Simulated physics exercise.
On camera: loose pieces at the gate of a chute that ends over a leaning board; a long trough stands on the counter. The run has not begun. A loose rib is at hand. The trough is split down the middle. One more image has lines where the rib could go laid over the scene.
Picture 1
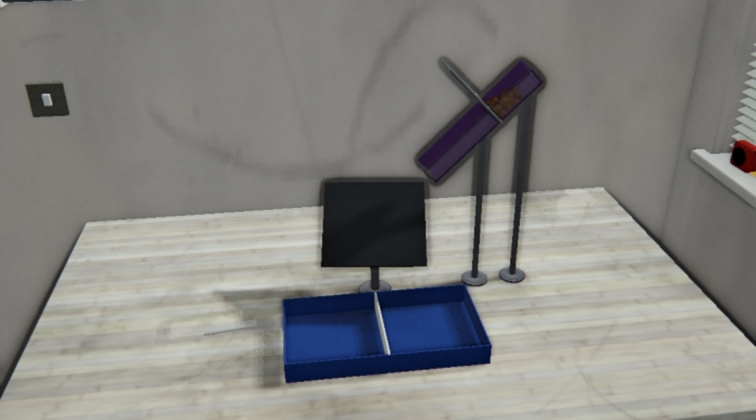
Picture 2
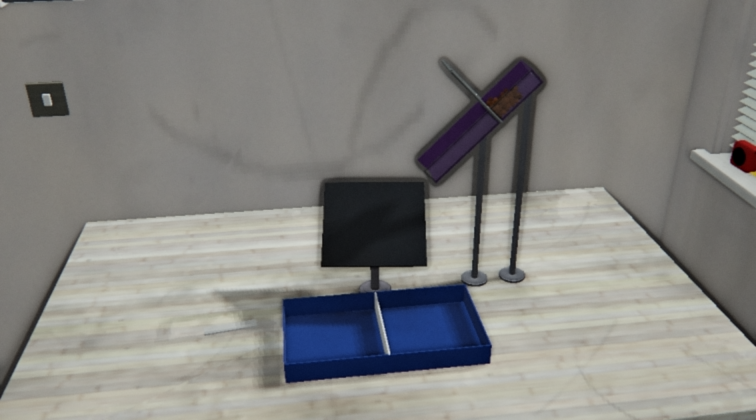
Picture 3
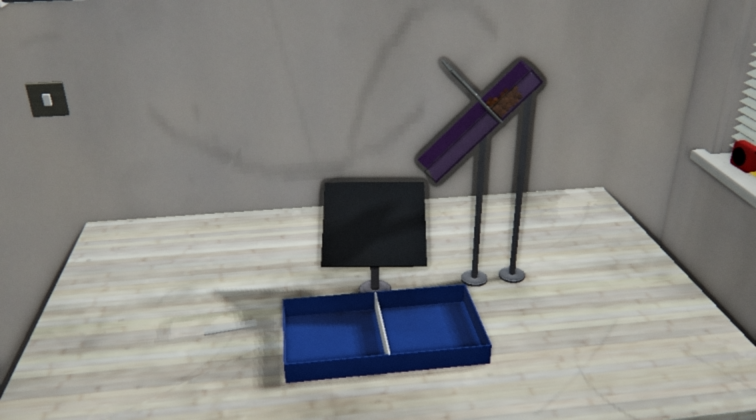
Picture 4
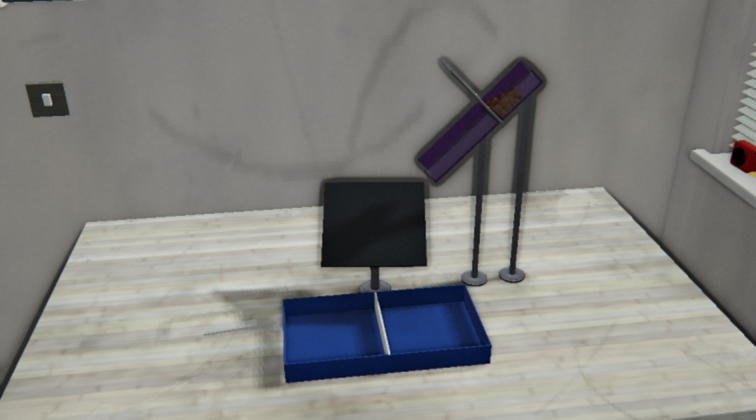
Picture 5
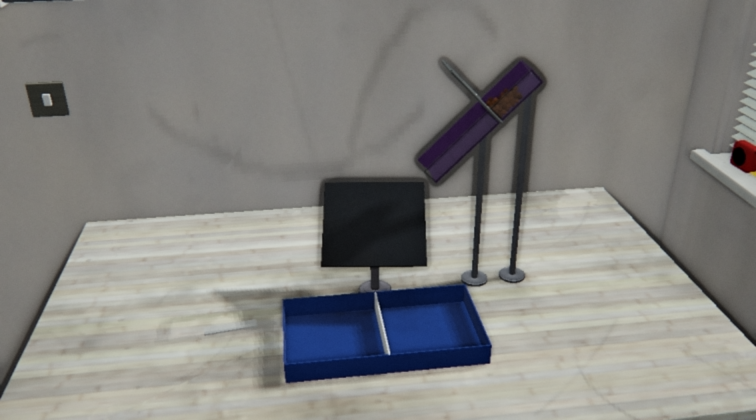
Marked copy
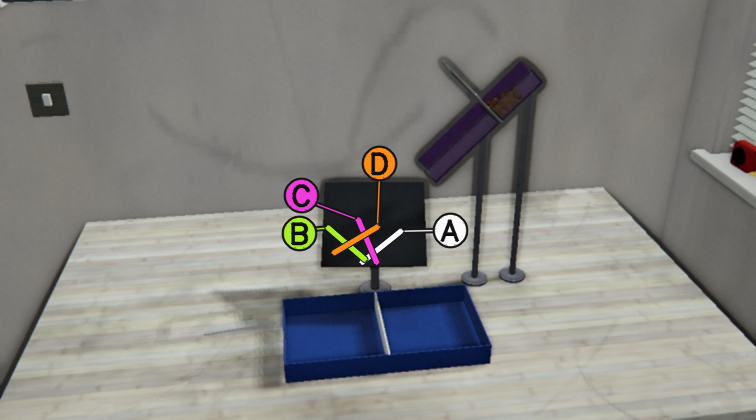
Nothing moved: small brown pieces sat behind a gate in a sloping purple chute on two posts, above a tilted black board and a blue trough split down the middle on a pale wooden counter.
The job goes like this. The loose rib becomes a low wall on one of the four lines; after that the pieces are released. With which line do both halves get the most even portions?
Take B.
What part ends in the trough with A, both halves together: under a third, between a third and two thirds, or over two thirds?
Over two thirds.
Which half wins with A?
More lands on the left.
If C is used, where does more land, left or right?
More lands on the right.
On the marked copy, line A from (400, 231) to (362, 262); line B from (328, 227) to (364, 259); line C from (358, 219) to (376, 262); line D from (377, 226) to (334, 252).
With A, of what is caught, all but a few in the left half, a small share in the right.
With B, of what is caught, close to half in the left half, close to half in the right.
With C, of what is caught, close to a quarter in the left half, the bulk in the right.
With D, of what is caught, the bulk in the left half, a small share in the right.
